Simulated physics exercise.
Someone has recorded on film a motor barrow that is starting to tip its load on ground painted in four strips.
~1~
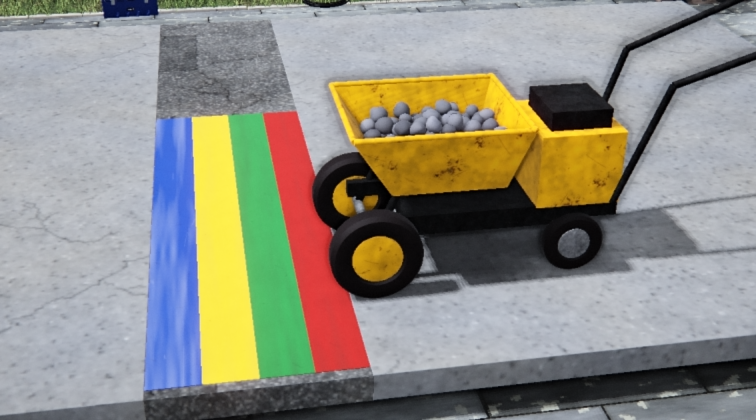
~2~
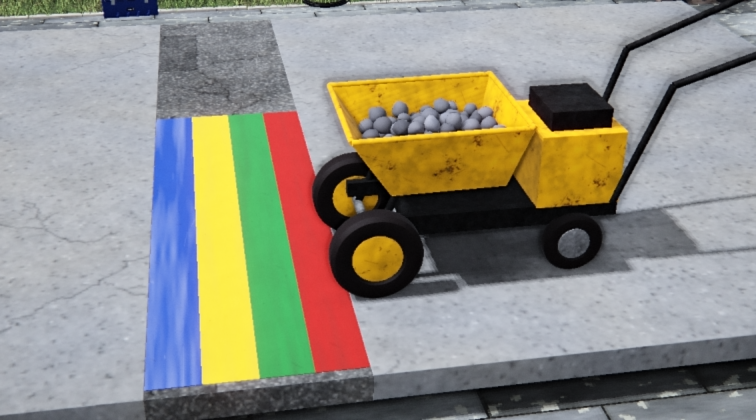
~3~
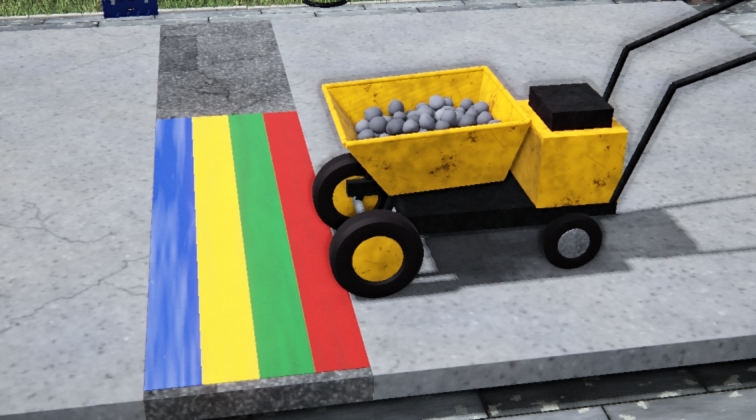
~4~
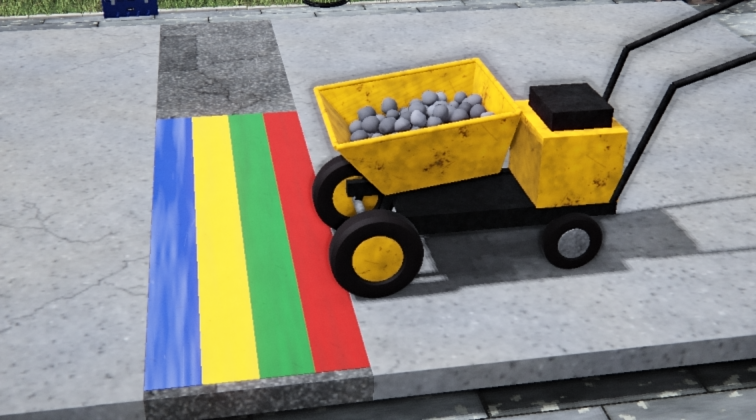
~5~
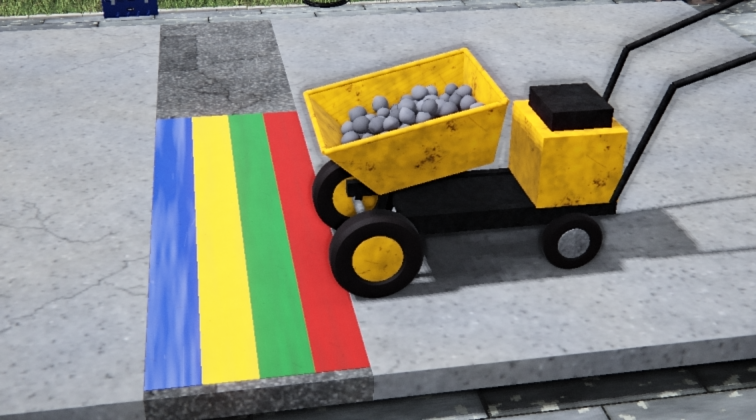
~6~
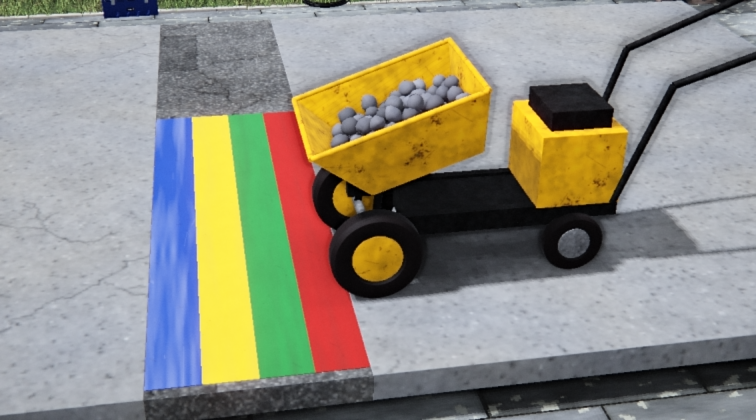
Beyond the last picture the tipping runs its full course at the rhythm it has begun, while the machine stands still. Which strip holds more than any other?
The yellow strip.
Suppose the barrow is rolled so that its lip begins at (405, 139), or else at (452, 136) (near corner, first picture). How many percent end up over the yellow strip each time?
Result: Try 1 = 30 %, try 2 = 10 %.
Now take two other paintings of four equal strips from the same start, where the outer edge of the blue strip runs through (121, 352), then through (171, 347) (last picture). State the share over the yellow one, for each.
Shares: 40 %; then 30 %.
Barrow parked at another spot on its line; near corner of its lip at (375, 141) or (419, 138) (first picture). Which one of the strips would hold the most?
Well, from the first place it would be the yellow strip, and from the second the green one.
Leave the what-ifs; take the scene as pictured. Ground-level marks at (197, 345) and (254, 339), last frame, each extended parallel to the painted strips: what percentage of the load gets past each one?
First 40 in a hundred, second 90 in a hundred.
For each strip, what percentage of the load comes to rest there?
Percentages: Red 0, green 5, yellow 45, blue 35.
Shortly afterwards, skip tipped steeply; the whole lot in the skip.
Next, skip tipped right over; the bulk in the skip; a little over the yellow strip; a little over the blue strip; only a few falling.
Some moments later, skip tipped right over; near a quarter in the skip; only a few over the green strip; near a third over the yellow strip; near a third over the blue strip; a little off the paint.
In the end, skip tipped right over; a little in the skip; none at all over the red strip; only a few over the green strip; near half over the yellow strip; near a third over the blue strip; a little off the paint.
